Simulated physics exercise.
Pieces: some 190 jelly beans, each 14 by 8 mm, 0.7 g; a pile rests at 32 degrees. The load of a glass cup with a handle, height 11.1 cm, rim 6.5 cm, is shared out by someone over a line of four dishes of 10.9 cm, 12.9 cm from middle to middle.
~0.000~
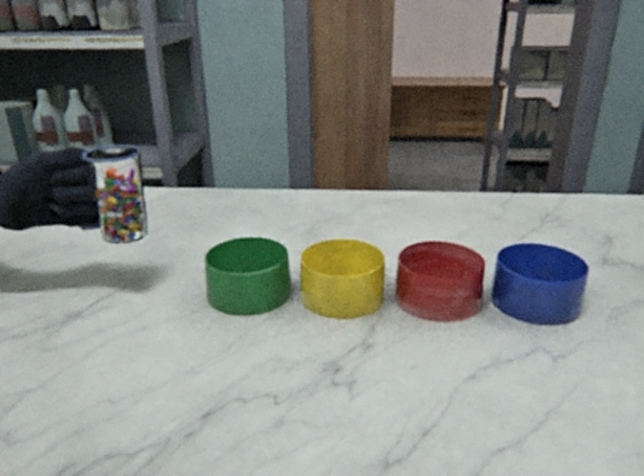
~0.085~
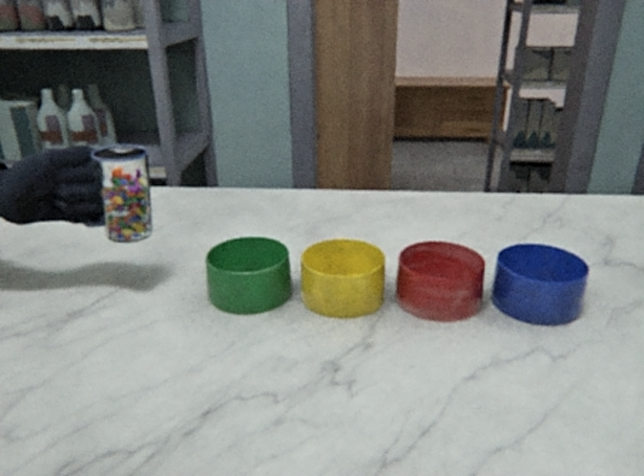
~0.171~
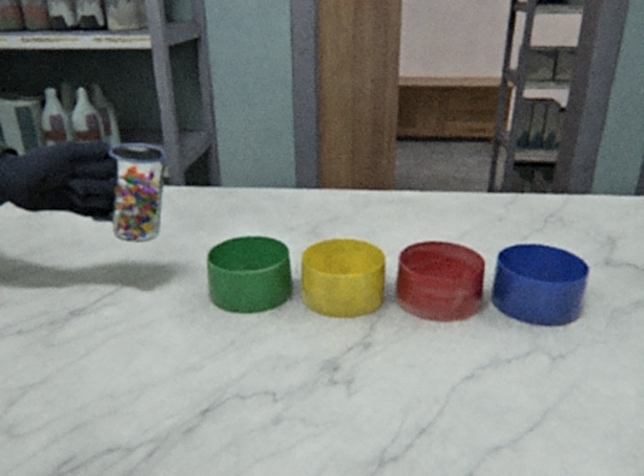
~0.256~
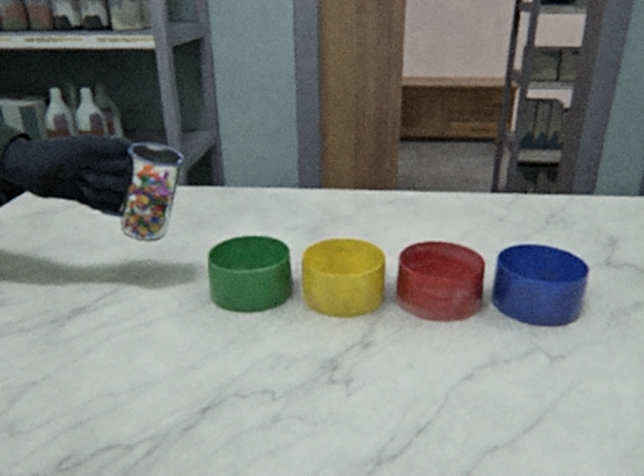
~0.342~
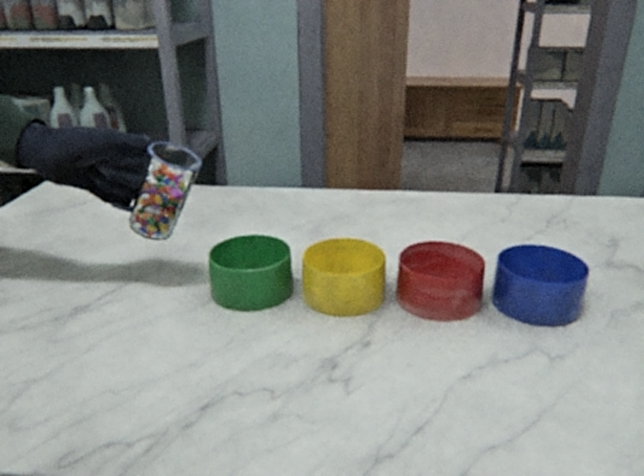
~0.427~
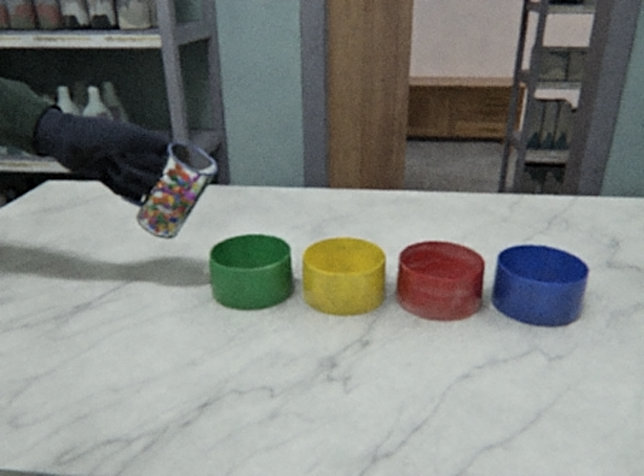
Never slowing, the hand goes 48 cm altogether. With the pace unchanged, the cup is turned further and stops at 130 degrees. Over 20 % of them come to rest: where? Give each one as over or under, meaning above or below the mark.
Red: Under, blue: Under, green: Under, yellow: Over, counter: Under.
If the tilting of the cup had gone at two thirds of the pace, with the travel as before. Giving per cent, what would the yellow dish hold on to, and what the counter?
In that case yellow 0; counter 0.
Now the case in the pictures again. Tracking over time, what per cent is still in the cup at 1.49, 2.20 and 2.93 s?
Around 55 per cent at the first moment, 0 at the second and 0 at the third.
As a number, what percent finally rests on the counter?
About 10 per cent.
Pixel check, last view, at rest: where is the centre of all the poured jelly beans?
Close to pixel (355, 283).
After 1.49 s, tilt 127 degrees; cup holds 55 %, yellow 45 %.
Then, at 2.20 s, tilt 130 degrees; cup holds 0 %, yellow 90 %.
Then, at 2.93 s, tilt 130 degrees; cup holds 0 %, yellow 90 %.
In the end, at 3.2 s, red 0 %, blue 0 %, green 0 %, yellow 90 %, counter 10 %.
